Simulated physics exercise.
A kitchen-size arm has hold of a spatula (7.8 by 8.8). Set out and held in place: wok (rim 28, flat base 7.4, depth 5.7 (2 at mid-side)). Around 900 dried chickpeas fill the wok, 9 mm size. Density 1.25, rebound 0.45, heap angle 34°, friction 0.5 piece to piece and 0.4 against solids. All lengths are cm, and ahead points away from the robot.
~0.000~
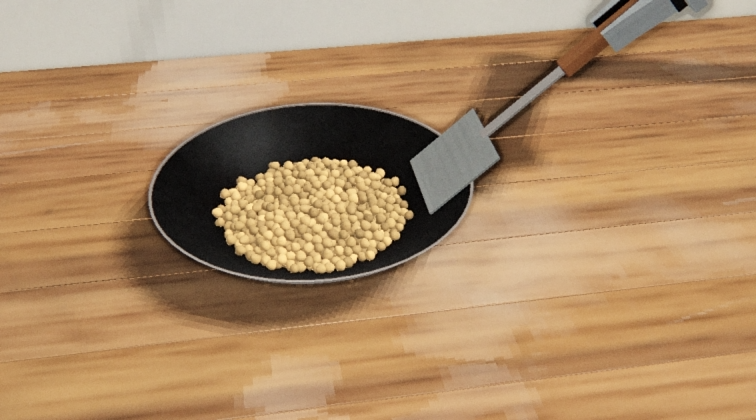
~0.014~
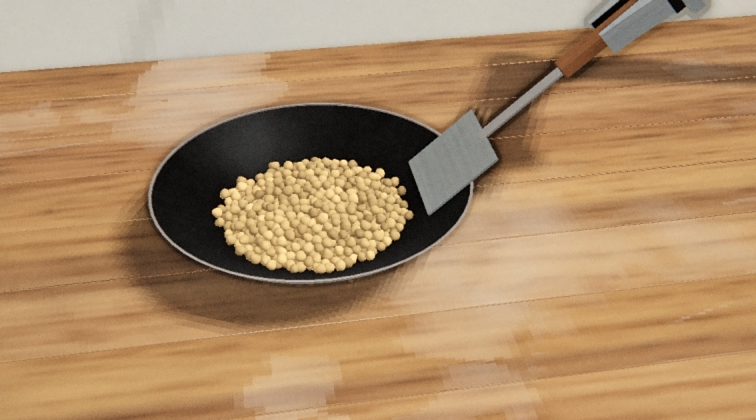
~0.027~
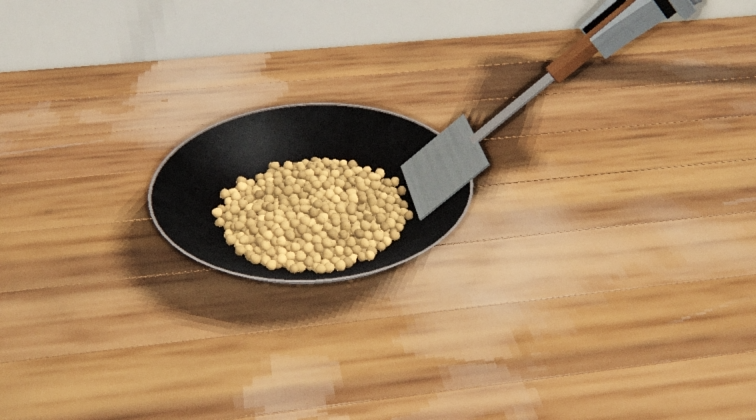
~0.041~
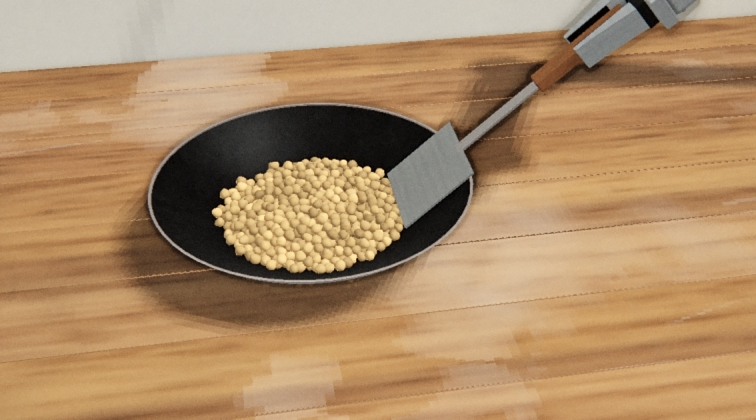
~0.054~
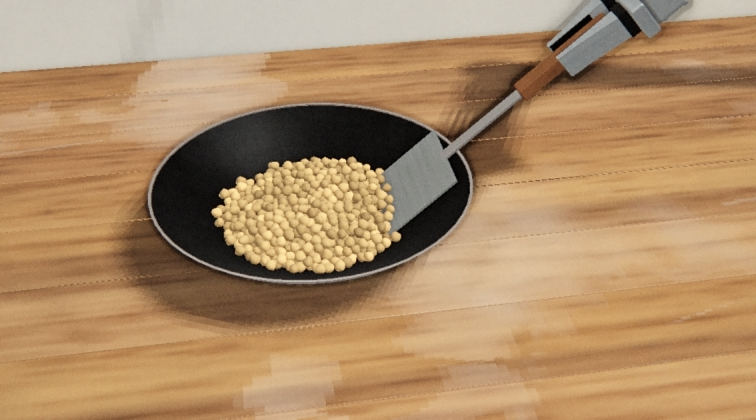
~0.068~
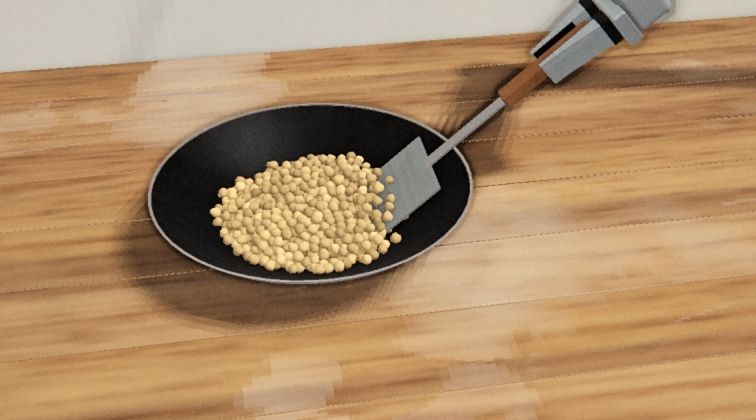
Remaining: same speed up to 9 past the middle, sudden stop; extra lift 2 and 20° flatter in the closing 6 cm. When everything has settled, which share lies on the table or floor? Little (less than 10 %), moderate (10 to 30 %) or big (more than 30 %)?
Share on the table or floor: Big (more than 30 %).
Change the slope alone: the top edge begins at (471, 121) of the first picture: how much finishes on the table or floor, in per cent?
About 45 per cent.
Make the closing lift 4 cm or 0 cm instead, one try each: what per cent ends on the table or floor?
Some 35 and 30 per cent.
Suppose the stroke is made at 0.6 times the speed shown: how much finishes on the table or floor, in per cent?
About 20 per cent.
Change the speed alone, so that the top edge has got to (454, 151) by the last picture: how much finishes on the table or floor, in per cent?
About 15 per cent.
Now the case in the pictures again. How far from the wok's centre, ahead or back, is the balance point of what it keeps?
Some 3.5 cm ahead.
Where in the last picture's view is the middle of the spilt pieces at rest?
At about (8, 259).
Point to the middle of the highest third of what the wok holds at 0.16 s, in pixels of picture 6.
Near (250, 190).
After 0.11 s, sloping 41°, highest piece 9 above the table; 900 in the wok.
After 0.16 s, sloping 36°, highest piece 11 above the table; 898 in the wok, 2 on the blade or in flight.
After 0.38 s, sloping 21°, highest piece 9 above the table; 527 in the wok, 286 on the table or floor, 87 on the blade or in flight.
After 1.43 s, sloping 21°, highest piece 6 above the table; 524 in the wok, 376 on the table or floor.
At rest, 524 in the wok, 376 on the table or floor. That is 42 % on the table or floor.
